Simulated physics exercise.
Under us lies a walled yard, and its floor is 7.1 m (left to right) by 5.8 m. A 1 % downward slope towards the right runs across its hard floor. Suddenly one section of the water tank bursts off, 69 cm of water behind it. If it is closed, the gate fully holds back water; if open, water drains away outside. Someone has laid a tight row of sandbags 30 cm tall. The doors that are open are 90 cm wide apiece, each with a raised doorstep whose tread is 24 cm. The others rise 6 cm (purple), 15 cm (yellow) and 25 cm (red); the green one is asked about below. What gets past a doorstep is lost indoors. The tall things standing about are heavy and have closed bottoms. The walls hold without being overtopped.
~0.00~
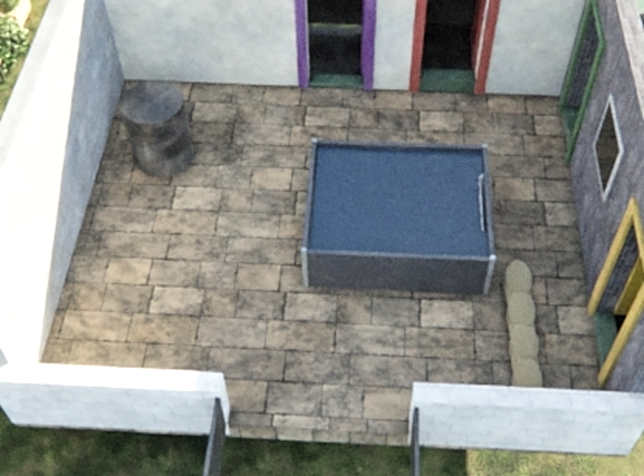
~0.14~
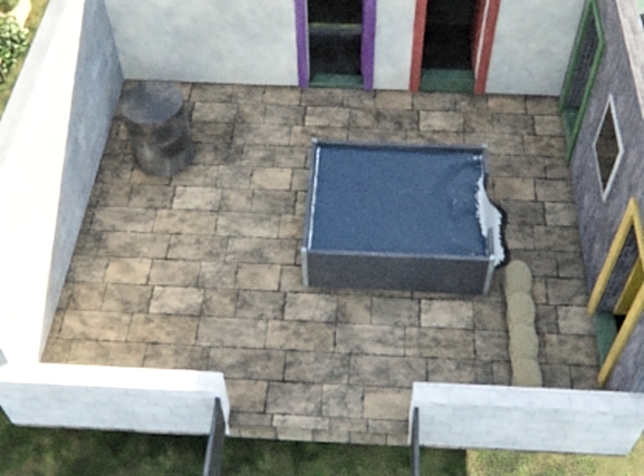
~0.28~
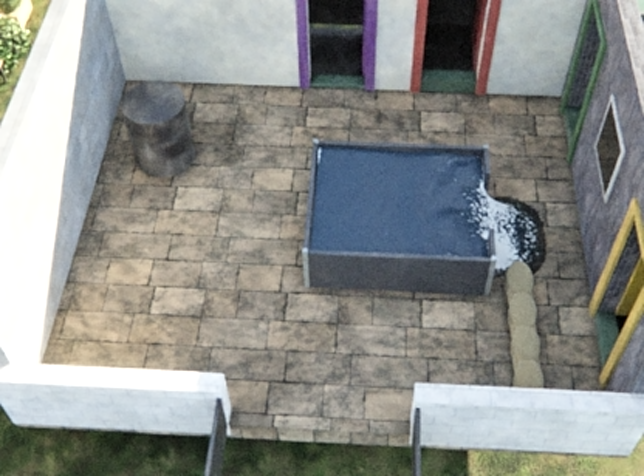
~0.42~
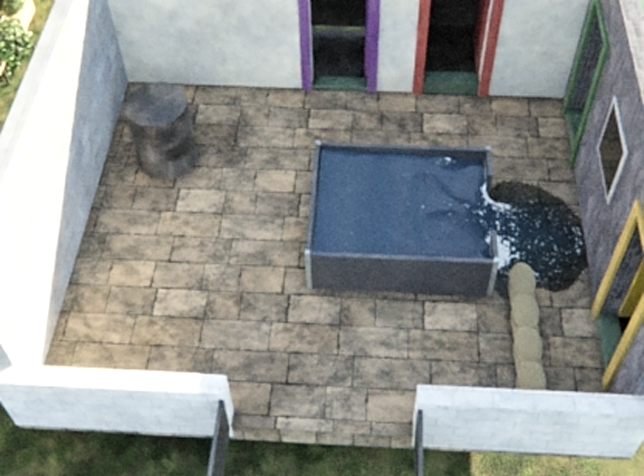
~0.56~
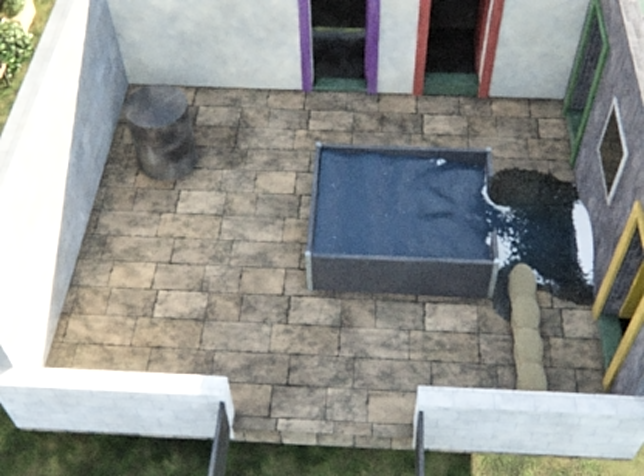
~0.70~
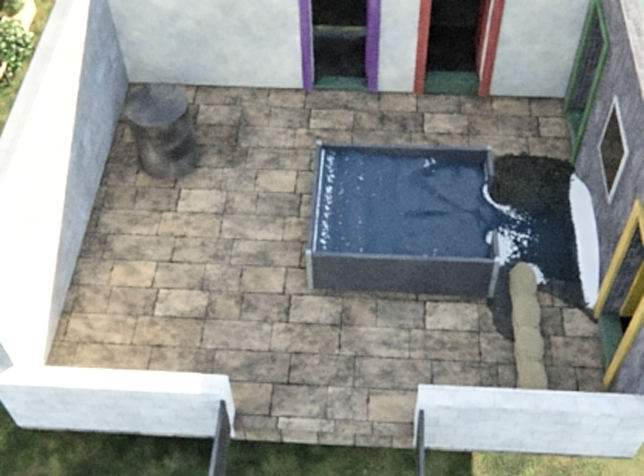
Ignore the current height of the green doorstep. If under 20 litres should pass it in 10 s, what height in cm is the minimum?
The minimum is around 16 cm.
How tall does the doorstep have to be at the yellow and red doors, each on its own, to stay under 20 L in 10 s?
You'd want some 26 cm at yellow and some 10.0 cm at red.
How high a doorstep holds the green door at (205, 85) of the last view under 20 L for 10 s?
Around 7.0 cm would do it.
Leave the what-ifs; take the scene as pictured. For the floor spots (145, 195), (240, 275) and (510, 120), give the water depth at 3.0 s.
Roughly 0, then 0, then 14 cm.
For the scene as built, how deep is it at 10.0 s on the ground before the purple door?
It stands about 4.5 centimetres deep.
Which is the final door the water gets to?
Door: Purple.
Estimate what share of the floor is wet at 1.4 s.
Roughly 15 percent of the floor.
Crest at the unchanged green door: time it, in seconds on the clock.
At about 3.6 s.
After 1.4 s water covers 15 % of the floor, deepest (50 cm) near (568, 239); 11 cm at the green door, 0 litres in over its 20 cm doorstep.
After 3.0 s water covers 35 % of the floor, deepest (38 cm) near (546, 398); 11 cm at the green door, 0 litres in over its 20 cm doorstep.
After 10.0 s water covers 95 % of the floor, deepest (16 cm) near (564, 122); 15 cm at the green door, 5 litres in over its 20 cm doorstep.
At the green door as built, the water arrived by 1.1 s and peaked near 16 cm at 3.6 s.
With a doorstep of 14.5 cm, 30 litres would have come in within the 10 s; with 20 cm, 5 litres. So under 20 litres takes about 16 cm.
